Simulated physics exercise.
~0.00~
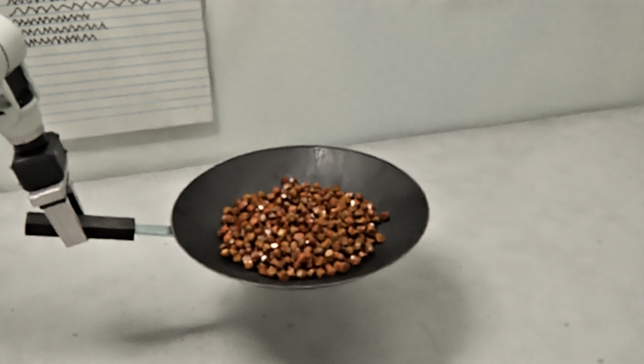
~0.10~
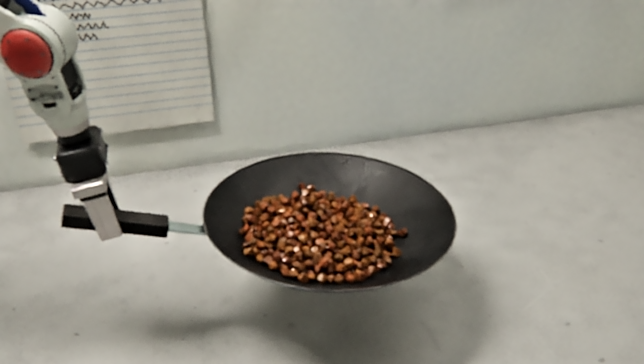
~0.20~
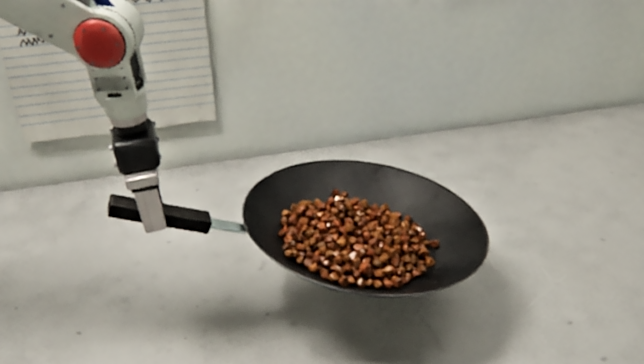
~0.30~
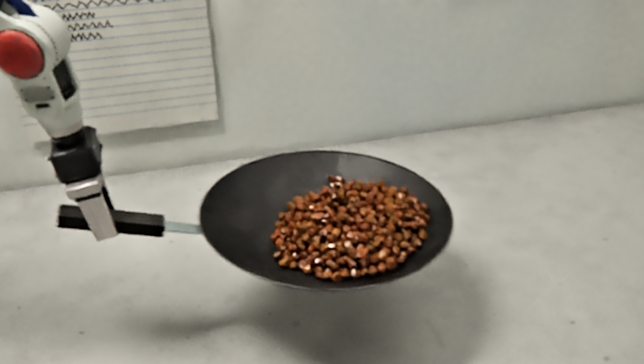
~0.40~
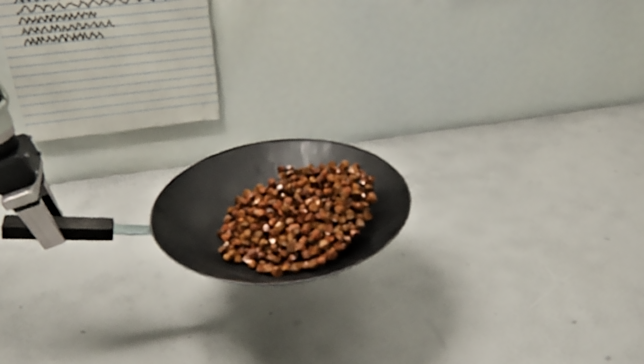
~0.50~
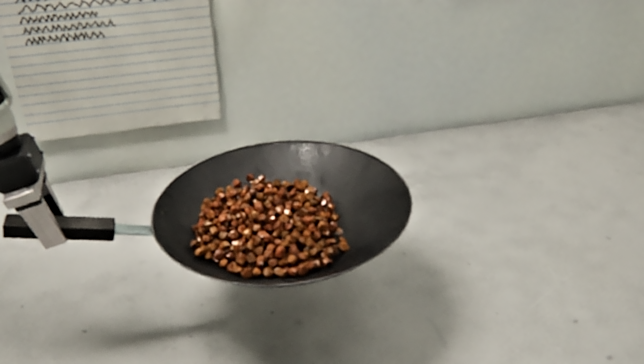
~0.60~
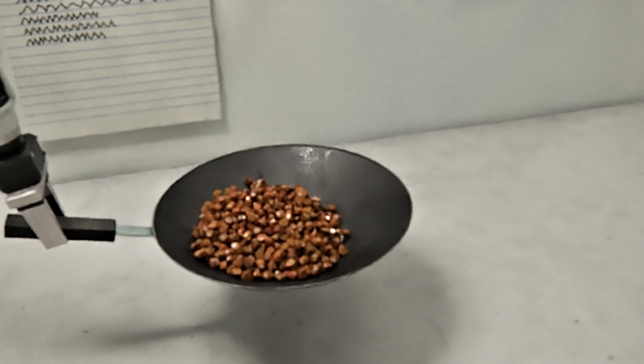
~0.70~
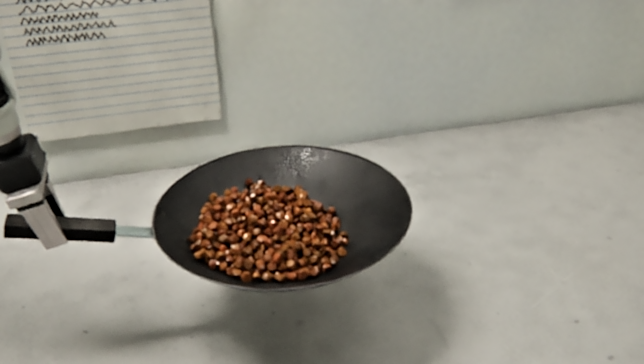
Robot arm moving a dark wok of brown pellets right, then back left, the heap shifting inside before everything settles still.
